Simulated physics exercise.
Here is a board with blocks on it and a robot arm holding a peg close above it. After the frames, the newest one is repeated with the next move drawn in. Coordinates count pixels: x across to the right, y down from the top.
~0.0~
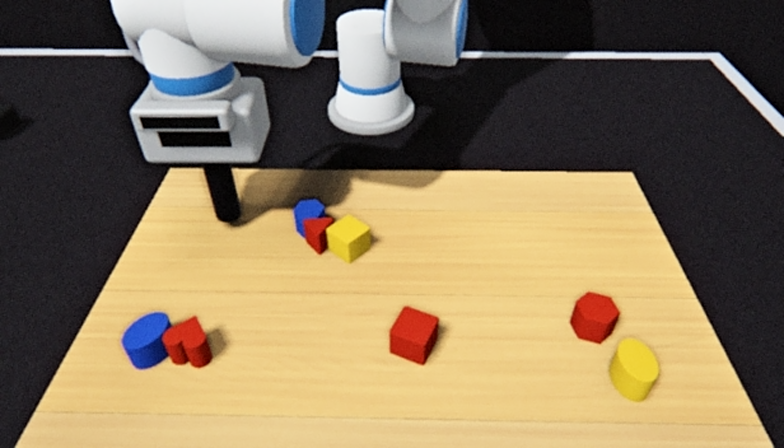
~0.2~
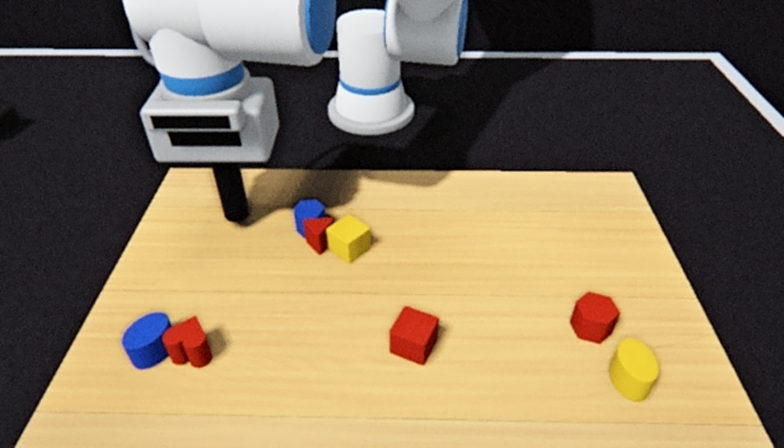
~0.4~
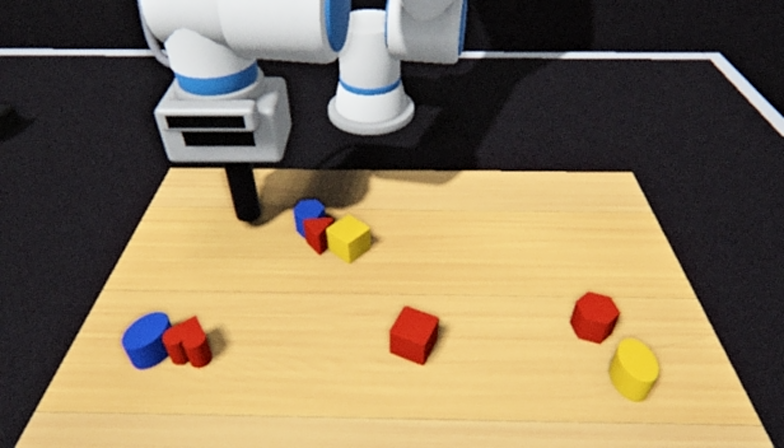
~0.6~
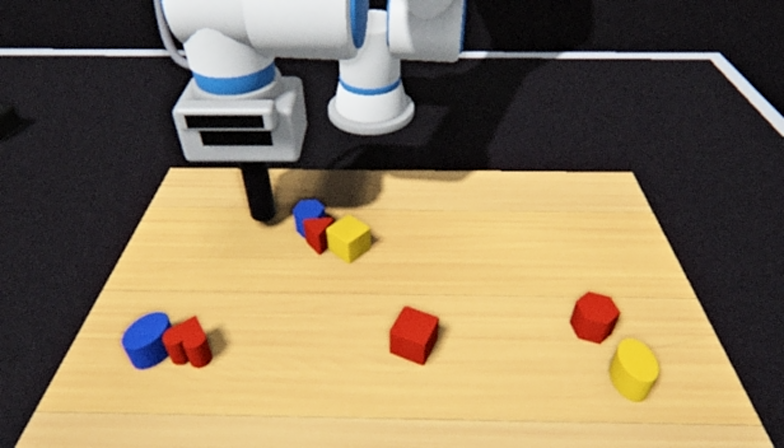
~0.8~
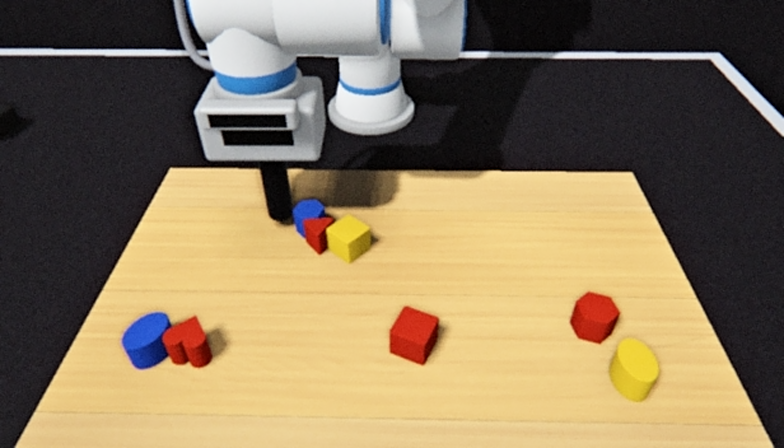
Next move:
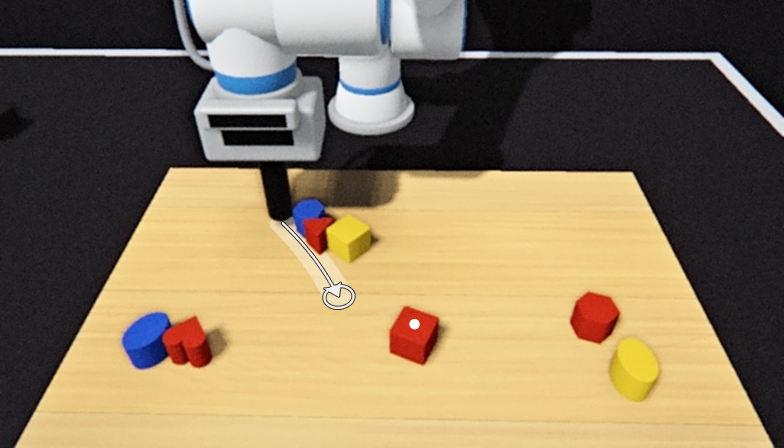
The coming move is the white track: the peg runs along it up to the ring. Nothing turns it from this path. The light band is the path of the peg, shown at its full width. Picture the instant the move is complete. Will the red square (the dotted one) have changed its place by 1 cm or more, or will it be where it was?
It stays.
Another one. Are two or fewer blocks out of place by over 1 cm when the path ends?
Final answer: No.
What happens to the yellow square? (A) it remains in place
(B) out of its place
The one that fits is B, out of its place.
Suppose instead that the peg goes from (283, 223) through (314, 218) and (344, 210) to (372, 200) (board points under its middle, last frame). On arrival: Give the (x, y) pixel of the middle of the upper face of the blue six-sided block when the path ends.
Its top centre is at about (334, 210).
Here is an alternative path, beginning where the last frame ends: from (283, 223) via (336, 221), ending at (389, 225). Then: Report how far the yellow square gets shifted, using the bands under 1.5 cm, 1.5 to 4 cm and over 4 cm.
Displaced 1.5 to 4 cm.
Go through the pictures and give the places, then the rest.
The first frame shows peg tip (229, 216); block tops, blue six-sided block (309, 208); red triangular piece (318, 224); yellow square (348, 228); red square (415, 324).
The second frame shows peg (238, 216); blocks unchanged.
The third frame shows peg (249, 215); blocks unchanged.
The fourth frame shows peg (264, 215); blocks unchanged.
The fifth frame shows peg (281, 215); blue six-sided block (309, 208); red triangular piece (318, 224); yellow square (348, 228); red square (415, 324).
Path on the board, from (283, 223) over (303, 244) and (322, 268) to (339, 297); the dot is on the red square.
On the path given first. One third of the way, peg (302, 236); blue six-sided block (324, 212), turned 50° anticlockwise; red triangular piece (327, 232); yellow square (356, 230), turned 20° anticlockwise.
Two thirds of the way, peg (321, 260); blue six-sided block (324, 212), turned 50° anticlockwise; red triangular piece (348, 246), turned 60° anticlockwise; yellow square (371, 232), turned 55° anticlockwise.
At the end, peg (338, 288); blue six-sided block (324, 212), turned 50° anticlockwise; red triangular piece (351, 251), turned 110° anticlockwise; yellow square (371, 232), turned 55° anticlockwise; red square in place.
